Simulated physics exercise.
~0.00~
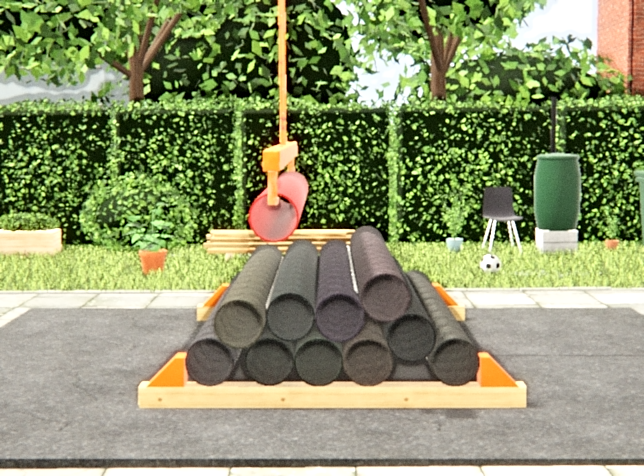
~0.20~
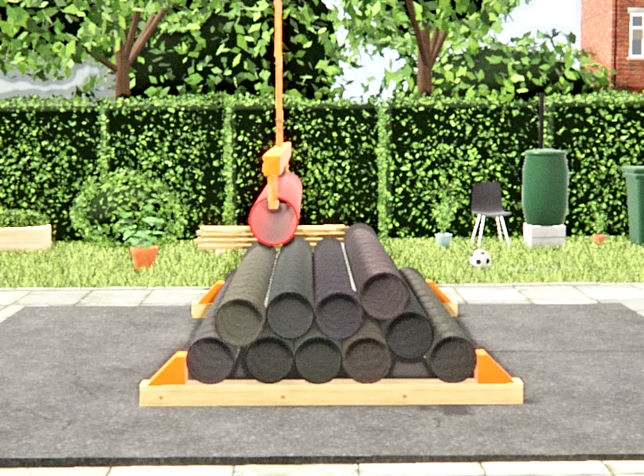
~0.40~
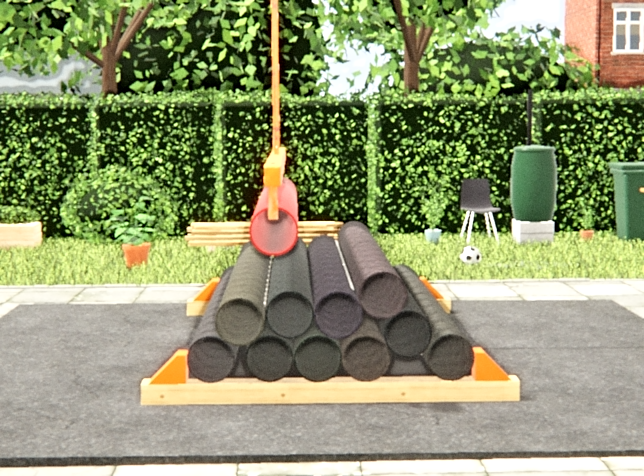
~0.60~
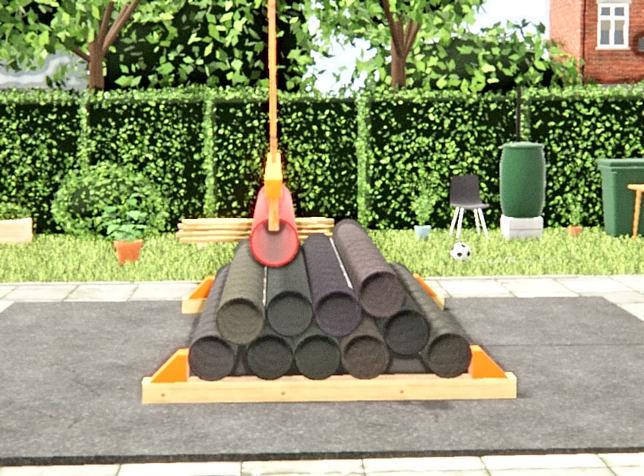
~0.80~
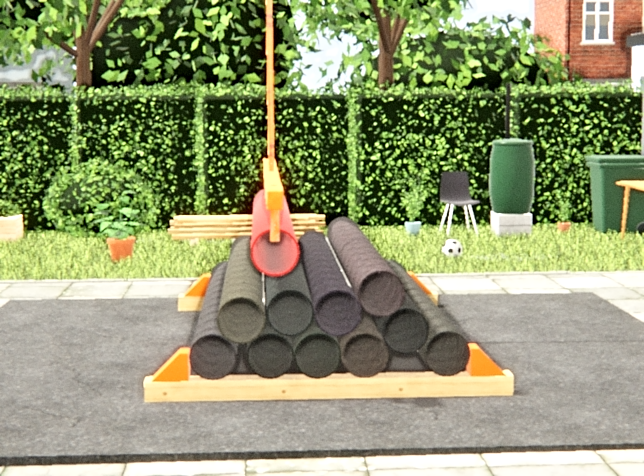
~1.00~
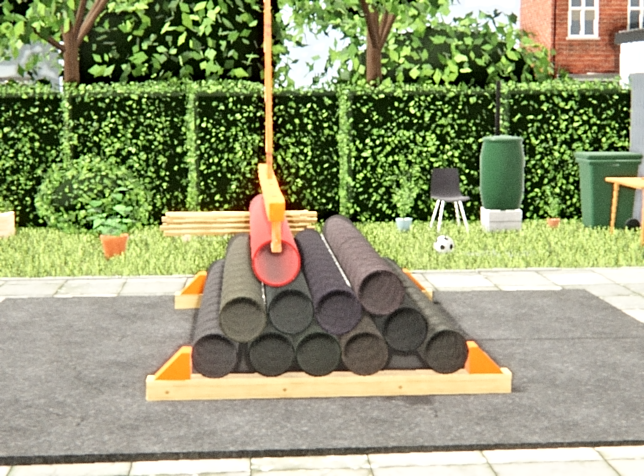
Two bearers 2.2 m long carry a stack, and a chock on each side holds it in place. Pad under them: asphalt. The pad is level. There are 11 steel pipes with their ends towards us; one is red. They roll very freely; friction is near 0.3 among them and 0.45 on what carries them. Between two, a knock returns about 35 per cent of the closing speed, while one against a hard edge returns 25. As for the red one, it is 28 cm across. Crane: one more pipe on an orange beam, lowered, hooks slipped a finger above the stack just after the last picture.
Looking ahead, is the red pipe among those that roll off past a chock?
As for red, it does not leave.
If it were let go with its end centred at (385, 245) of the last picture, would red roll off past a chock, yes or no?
In that case red gets away.
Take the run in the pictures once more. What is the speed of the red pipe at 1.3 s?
I'd put it near 0.5 m/s.
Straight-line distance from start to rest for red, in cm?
The red one shifted 35.
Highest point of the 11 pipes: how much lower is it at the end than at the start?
About 35 cm.
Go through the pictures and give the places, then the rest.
Red (274, 218); red hangs on the hooks; 5 form the bottom row, in the first frame.
Red (274, 221); red hangs on the hooks; lowered 2 cm, in the second frame.
Red (274, 231); red hangs on the hooks; lowered 8 cm, in the third frame.
Red (274, 242); red hangs on the hooks; lowered 14 cm, in the fourth frame.
Red (275, 252); red hangs on the hooks; lowered 20 cm, in the fifth frame.
Red (276, 263); red hangs on the hooks; lowered 26 cm, in the sixth frame.
By 1.3 s, red is up on others, 45 cm inside the left chock, rolling left; 0 past a chock so far.
By 1.7 s, red is up on others, 40 cm inside the left chock, rolling right; 0 past a chock so far.
Finally (2.1 s), red is up on others, 45 cm inside the left chock; 0 past a chock so far.
